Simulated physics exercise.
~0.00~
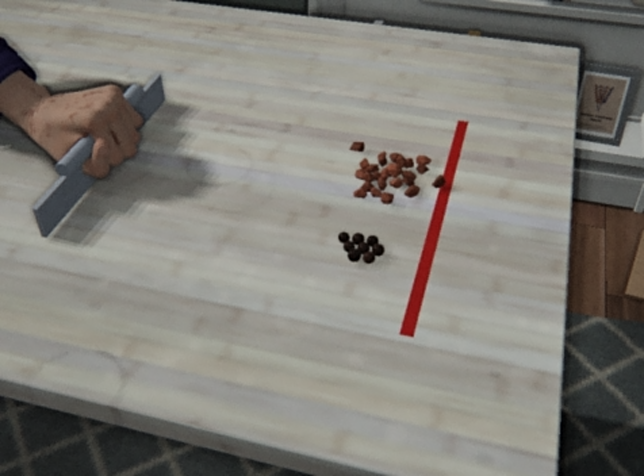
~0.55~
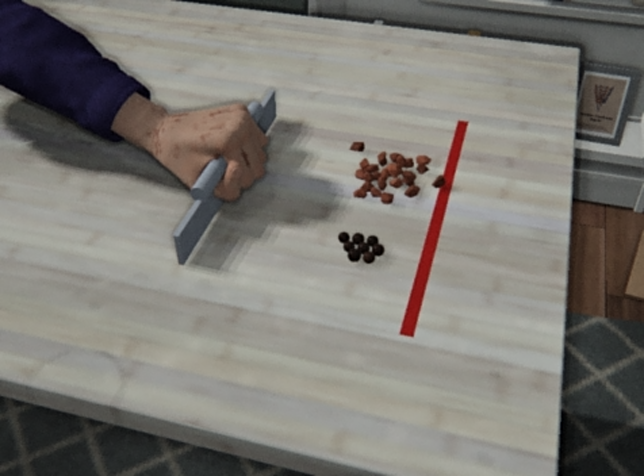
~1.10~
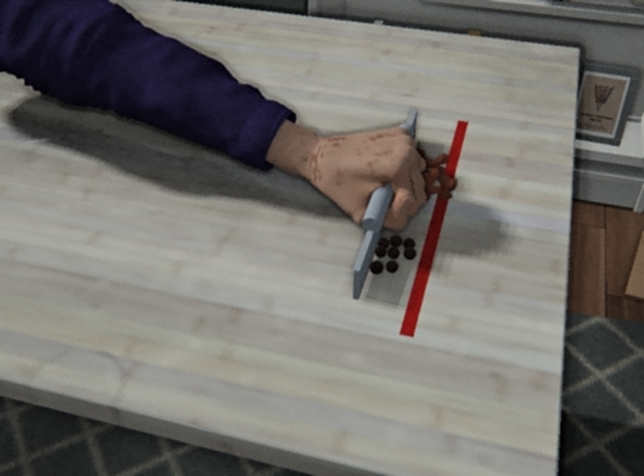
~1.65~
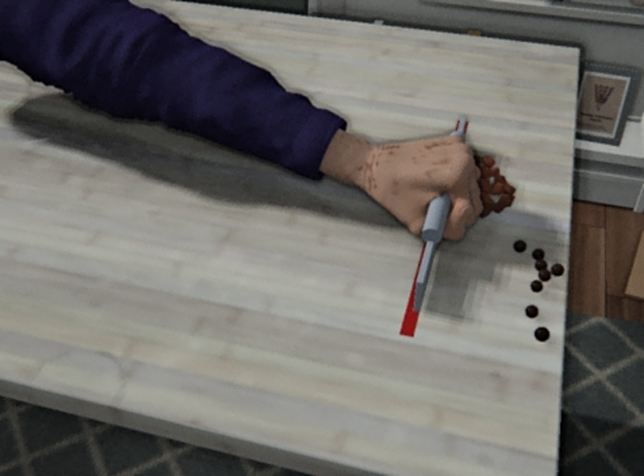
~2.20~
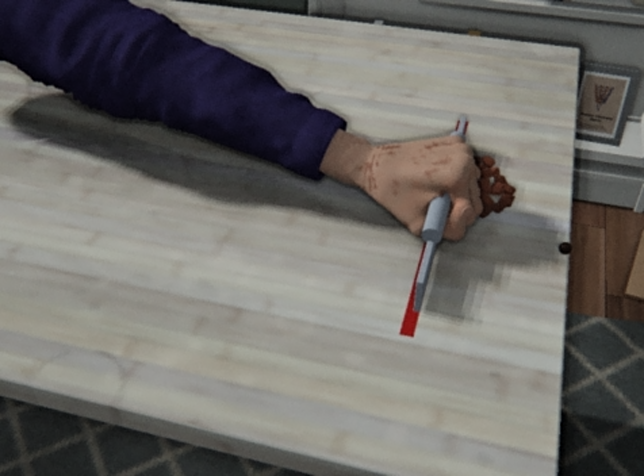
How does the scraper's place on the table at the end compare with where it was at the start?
At the start the scraper is over on the left part of the table, well away from the two lots. By the end it stands on the red tape toward the right end of the table.
